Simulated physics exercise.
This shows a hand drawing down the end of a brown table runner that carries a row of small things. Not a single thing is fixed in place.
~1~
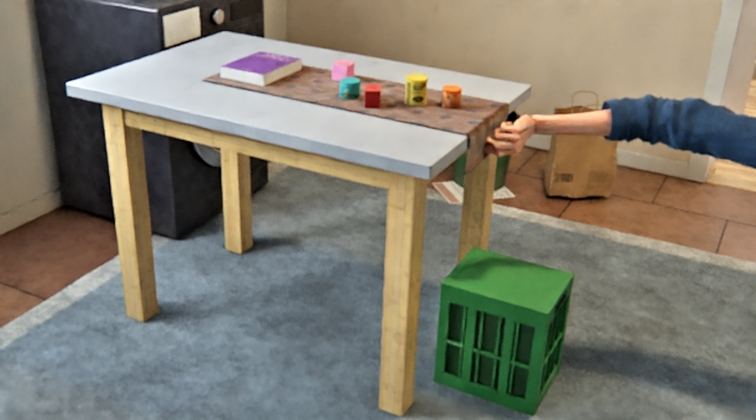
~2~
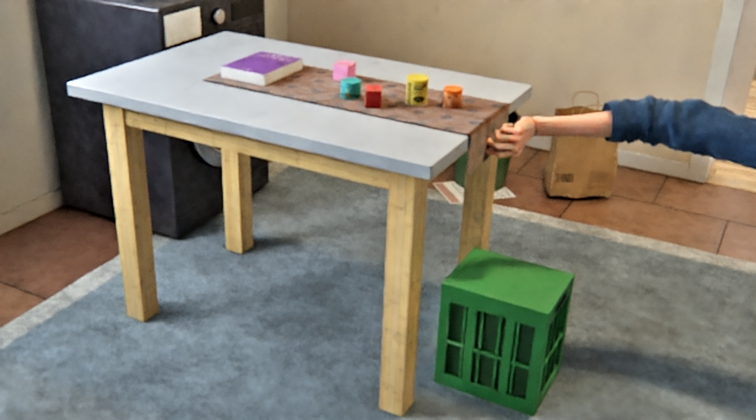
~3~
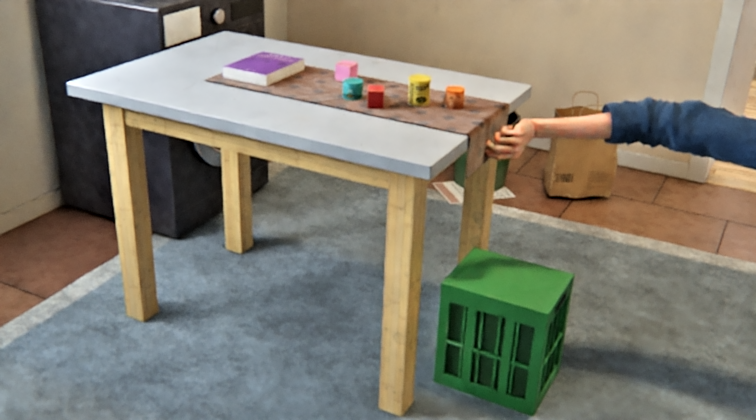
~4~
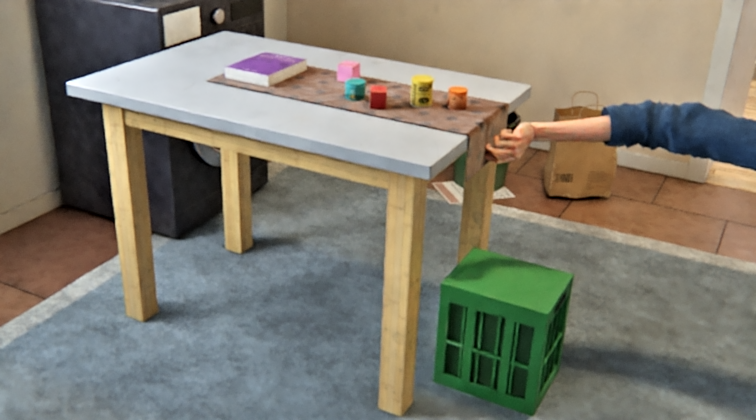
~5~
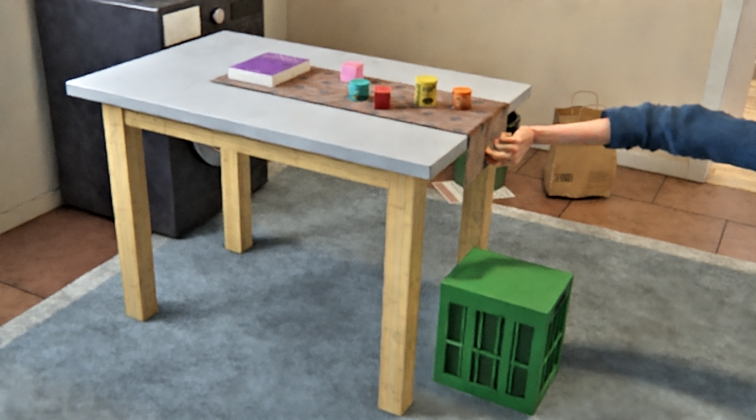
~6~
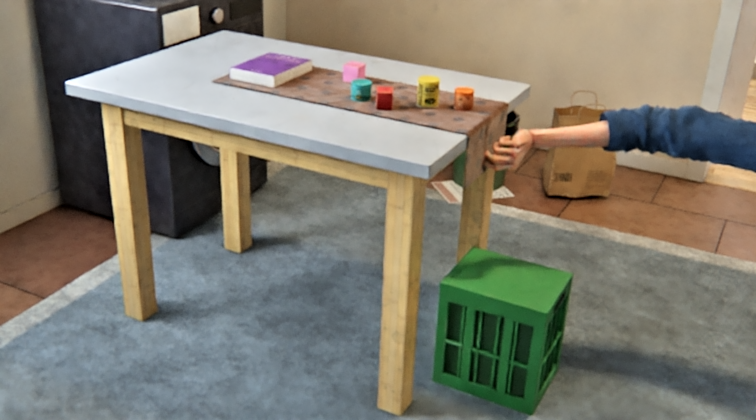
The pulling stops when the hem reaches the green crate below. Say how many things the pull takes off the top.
The tally of things that come off will be three.
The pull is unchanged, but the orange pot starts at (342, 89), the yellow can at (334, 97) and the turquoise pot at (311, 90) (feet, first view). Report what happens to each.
As for the orange pot, it stays aboard; the yellow can stays aboard; the turquoise pot stays aboard.
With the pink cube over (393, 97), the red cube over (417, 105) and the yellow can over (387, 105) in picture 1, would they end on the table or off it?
The pink cube will end up down, the red cube will end up down, and the yellow can will end up down.
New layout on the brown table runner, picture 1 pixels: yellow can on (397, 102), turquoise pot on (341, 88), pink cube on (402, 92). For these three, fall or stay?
Result - yellow can: Down; turquoise pot: Still up; pink cube: Down.
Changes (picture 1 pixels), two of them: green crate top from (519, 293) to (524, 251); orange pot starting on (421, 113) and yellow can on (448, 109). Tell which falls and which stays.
The orange pot? Lost. The yellow can? Lost.
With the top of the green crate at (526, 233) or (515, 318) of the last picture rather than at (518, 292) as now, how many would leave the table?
1 and 4.
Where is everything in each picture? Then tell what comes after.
Hem (465, 175); orange pot (452, 88); yellow can (417, 77); red cube (373, 87); turquoise pot (350, 80); pink cube (344, 63); top of the crate (519, 293), in the first frame.
Hem (467, 176); orange pot (453, 88), in the second frame.
Hem (466, 179); yellow can (420, 77), in the third frame.
Hem (466, 182); red cube (379, 88); top of the crate (519, 293), in the fourth frame.
Hem (466, 186); turquoise pot (359, 82), in the fifth frame.
Hem (464, 189); orange pot (465, 90); yellow can (429, 79); red cube (385, 89); turquoise pot (362, 82); pink cube (354, 64), in the sixth frame.
Soon after, hem near (483, 205); orange pot gone.
Then, hem near (481, 241); orange pot and yellow can gone.
Further on, hem on the crate; orange pot, yellow can and red cube gone.
At rest, hem on the crate; orange pot, yellow can and red cube gone. The count of fallen things is three.
